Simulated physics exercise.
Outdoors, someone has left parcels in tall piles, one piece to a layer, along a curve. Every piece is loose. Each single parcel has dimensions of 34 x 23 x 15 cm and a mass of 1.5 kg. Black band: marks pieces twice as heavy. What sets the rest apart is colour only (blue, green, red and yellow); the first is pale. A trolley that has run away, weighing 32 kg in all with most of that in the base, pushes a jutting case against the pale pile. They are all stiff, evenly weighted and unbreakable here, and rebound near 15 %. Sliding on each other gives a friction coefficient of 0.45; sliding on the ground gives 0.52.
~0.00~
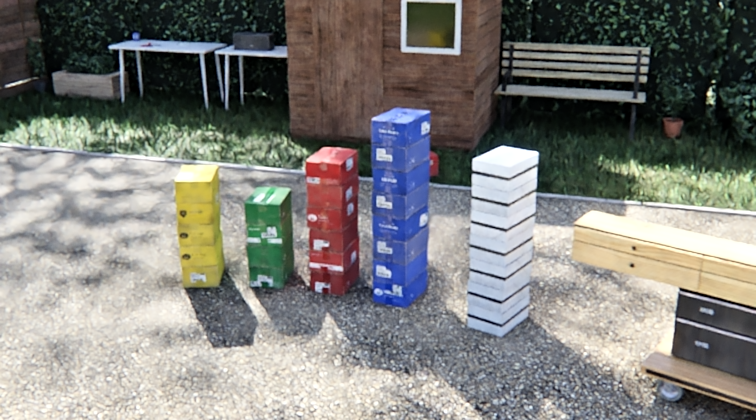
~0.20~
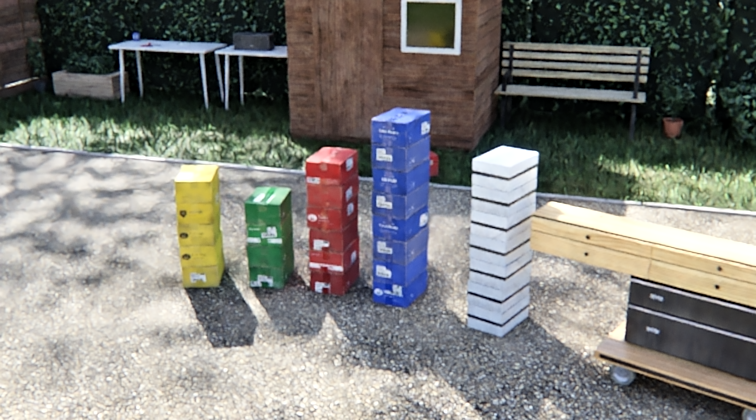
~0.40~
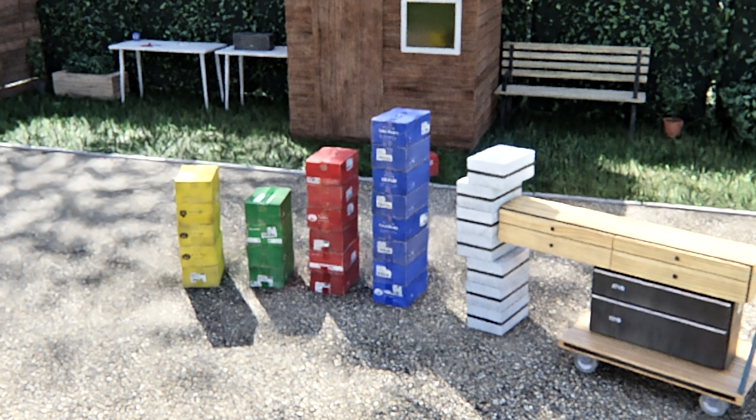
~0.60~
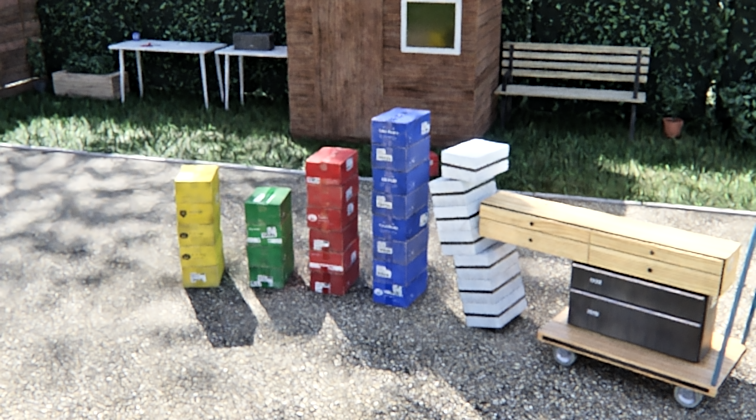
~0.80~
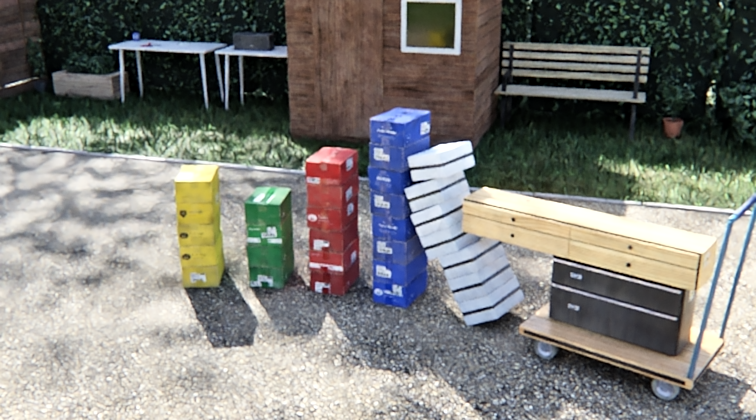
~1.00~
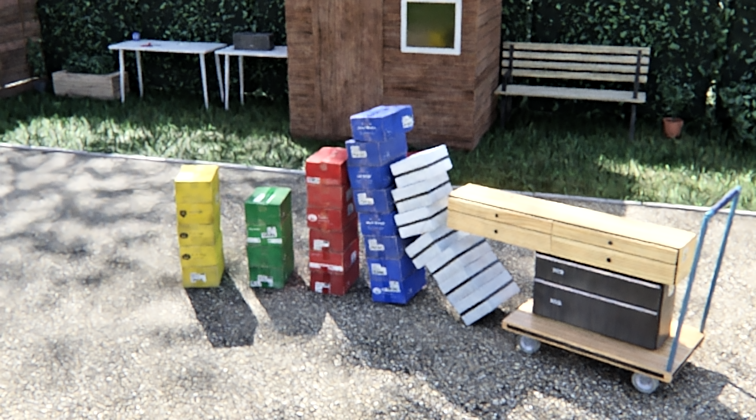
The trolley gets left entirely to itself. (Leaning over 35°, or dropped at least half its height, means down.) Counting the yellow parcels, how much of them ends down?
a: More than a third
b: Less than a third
More than a third.
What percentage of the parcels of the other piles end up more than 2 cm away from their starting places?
95 %.
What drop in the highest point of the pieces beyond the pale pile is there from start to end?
Roughly 62 cm.
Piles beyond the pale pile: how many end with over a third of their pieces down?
4.
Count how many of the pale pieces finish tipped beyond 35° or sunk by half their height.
Exactly 7 pale pieces do.
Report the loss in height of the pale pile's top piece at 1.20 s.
20 cm lower.
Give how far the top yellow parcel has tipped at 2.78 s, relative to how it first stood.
Rotation: Approx. 180°.
Around 1.20 s, 7 of the pale pile down; none of the 5 yellow parcels down (0 of 23 in all colours); top yellow parcel unmoved; top blue parcel tipped 17°.
Around 1.60 s, 7 of the pale pile down; none of the 5 yellow parcels down (8 of 23 in all colours); top yellow parcel unmoved; top red parcel tipped 25°, 10 cm lower.
Around 2.16 s, 7 of the pale pile down; none of the 5 yellow parcels down (17 of 23 in all colours); top yellow parcel tipped 26°; top blue parcel tipped 38°, 43 cm lower.
Around 2.78 s, 7 of the pale pile down; 5 of the 5 yellow parcels down (22 of 23 in all colours); top yellow parcel upside down; top blue parcel on its side.
Finally (4.9 s), 7 of the pale pile down; 5 of the 5 yellow parcels down (22 of 23 in all colours); top yellow parcel upside down; top blue parcel upside down. That is 100 per cent. Seen by the last camera, middles, top blue parcel near (56, 245).
